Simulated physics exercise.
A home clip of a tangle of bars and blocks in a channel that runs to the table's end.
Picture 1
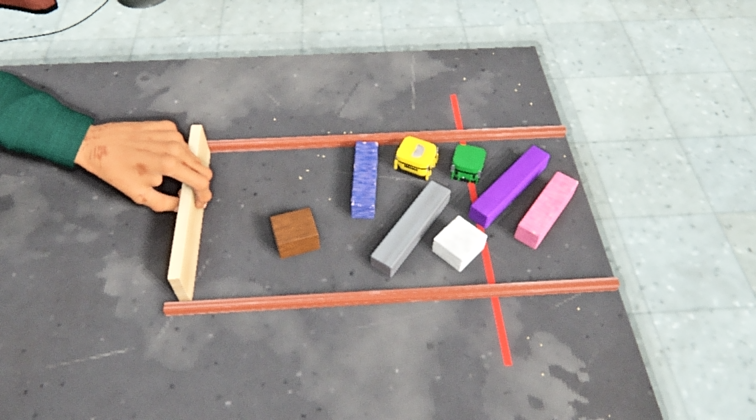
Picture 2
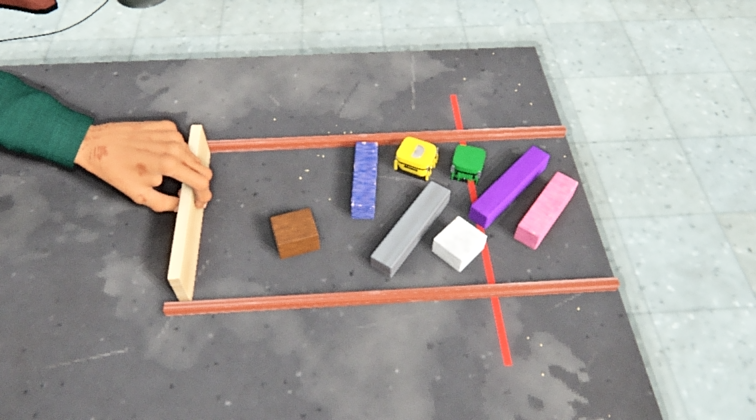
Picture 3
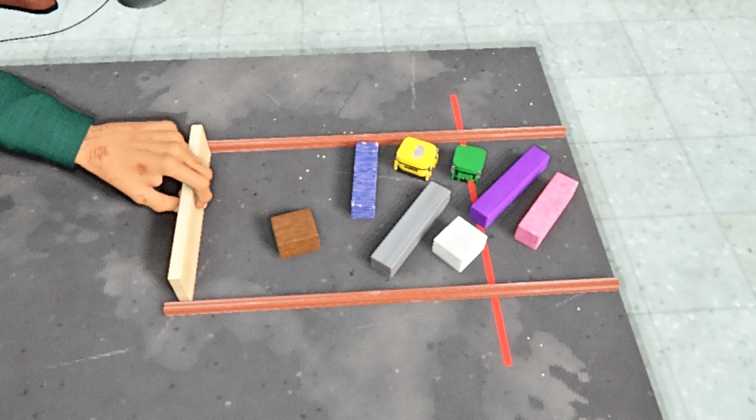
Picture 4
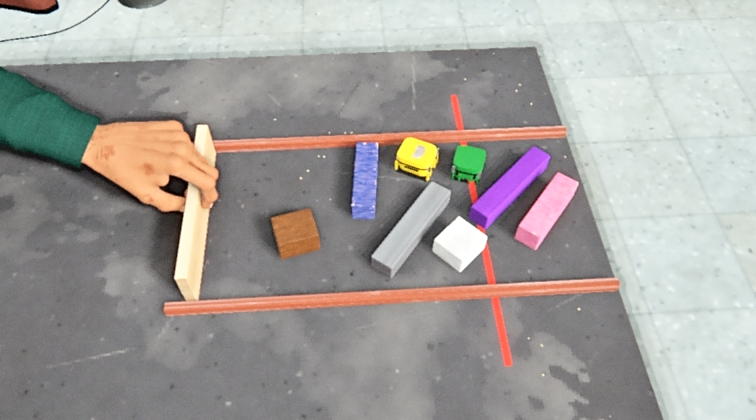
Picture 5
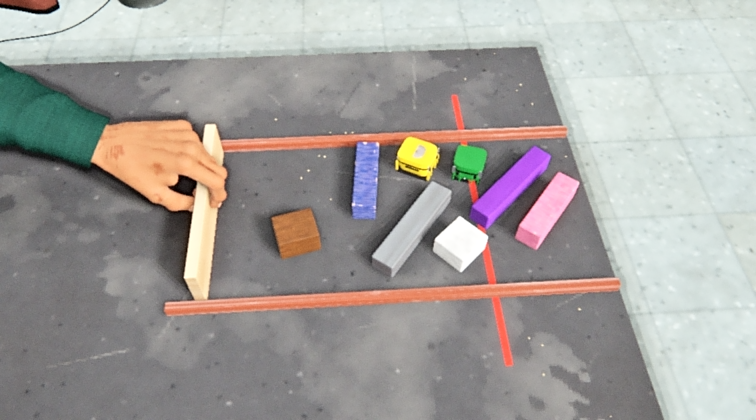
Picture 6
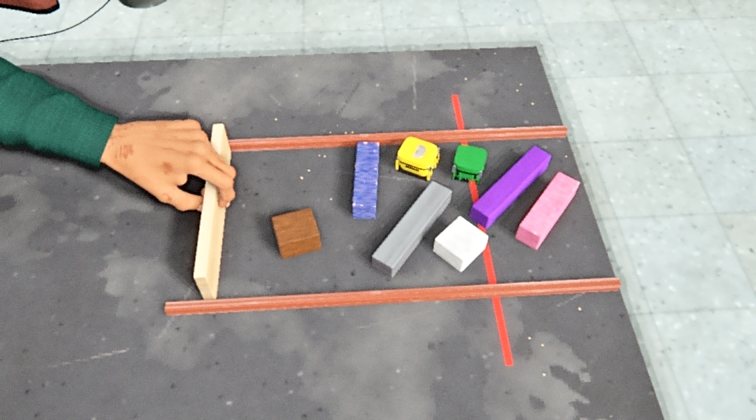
A hand slides a wooden board slightly right toward the brown block and scattered bars.
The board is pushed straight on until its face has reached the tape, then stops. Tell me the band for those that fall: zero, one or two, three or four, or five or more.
The number that fall off is zero.
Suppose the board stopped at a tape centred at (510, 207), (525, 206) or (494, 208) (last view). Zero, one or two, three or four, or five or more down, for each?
In that order: Either one or two; either three or four; either one or two.
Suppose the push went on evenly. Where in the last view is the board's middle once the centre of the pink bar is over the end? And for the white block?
Its middle is around (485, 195) and around (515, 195).
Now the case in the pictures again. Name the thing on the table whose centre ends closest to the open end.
Foremost is the pink bar.
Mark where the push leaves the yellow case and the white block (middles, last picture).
The yellow case at (505, 148), the white block at (571, 245).
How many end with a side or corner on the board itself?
The number is 2.
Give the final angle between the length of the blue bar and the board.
About 0°.
Soon after, none off yet; pink bar at rest near (548, 210); purple stick at rest near (511, 186); green case at rest near (469, 165).
At rest, the number that fall off is zero.
